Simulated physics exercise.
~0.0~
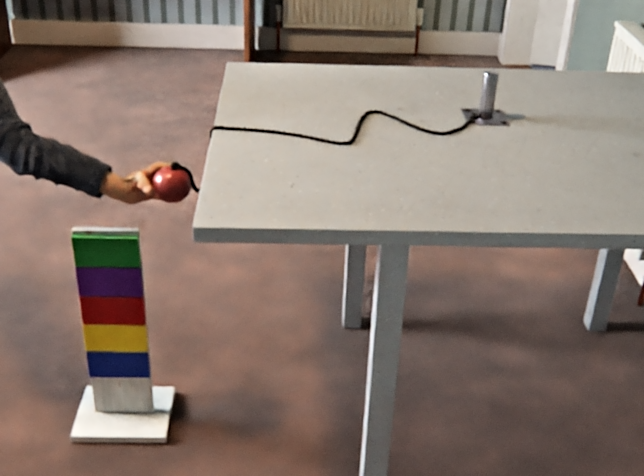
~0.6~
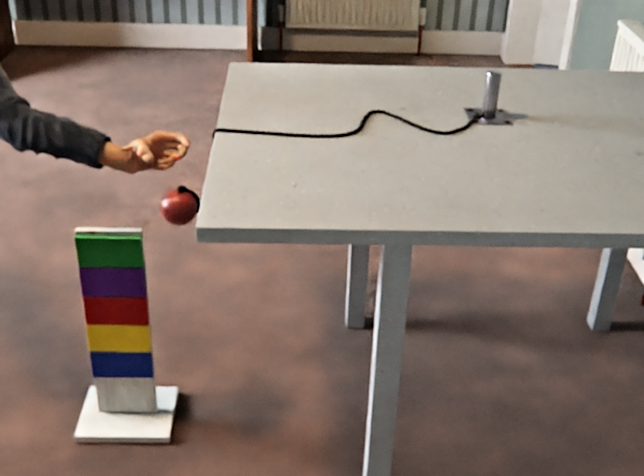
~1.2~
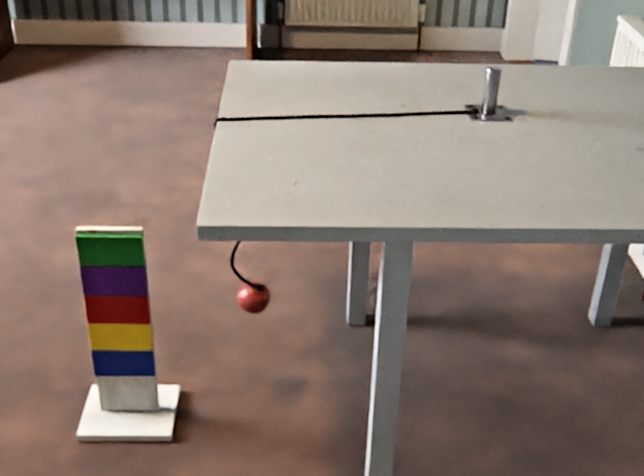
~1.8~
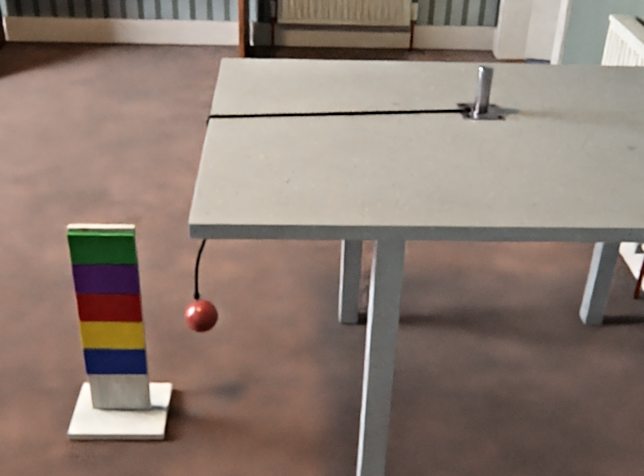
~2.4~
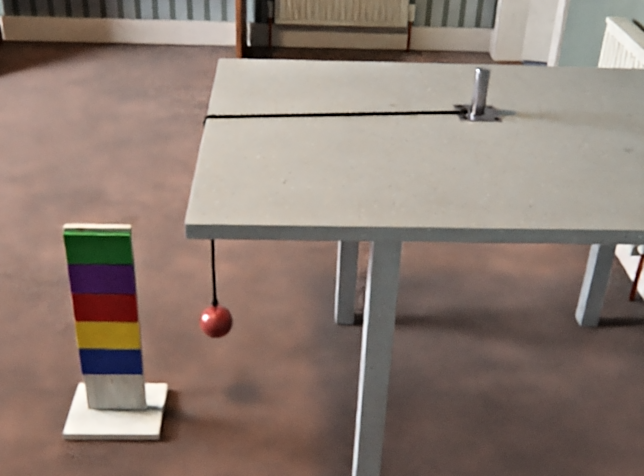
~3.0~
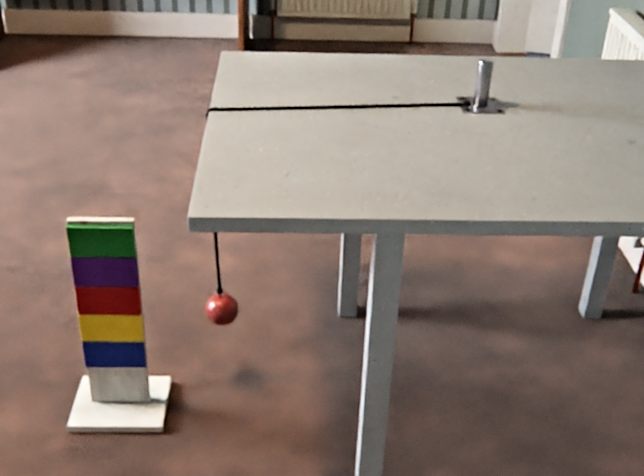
A red apple, tied to a black cord that runs in loose curves across a grey table to a bolted metal post, is held by a hand just off the table's left edge. The fingers open and the hand draws back as the apple begins to drop. The cord pulls straight across the tabletop, and the apple swings right beneath the edge. It then swings back left and drifts slightly right as its swaying shrinks. Finally it hangs below the edge, its middle level with the yellow band on the striped upright standing to the left.
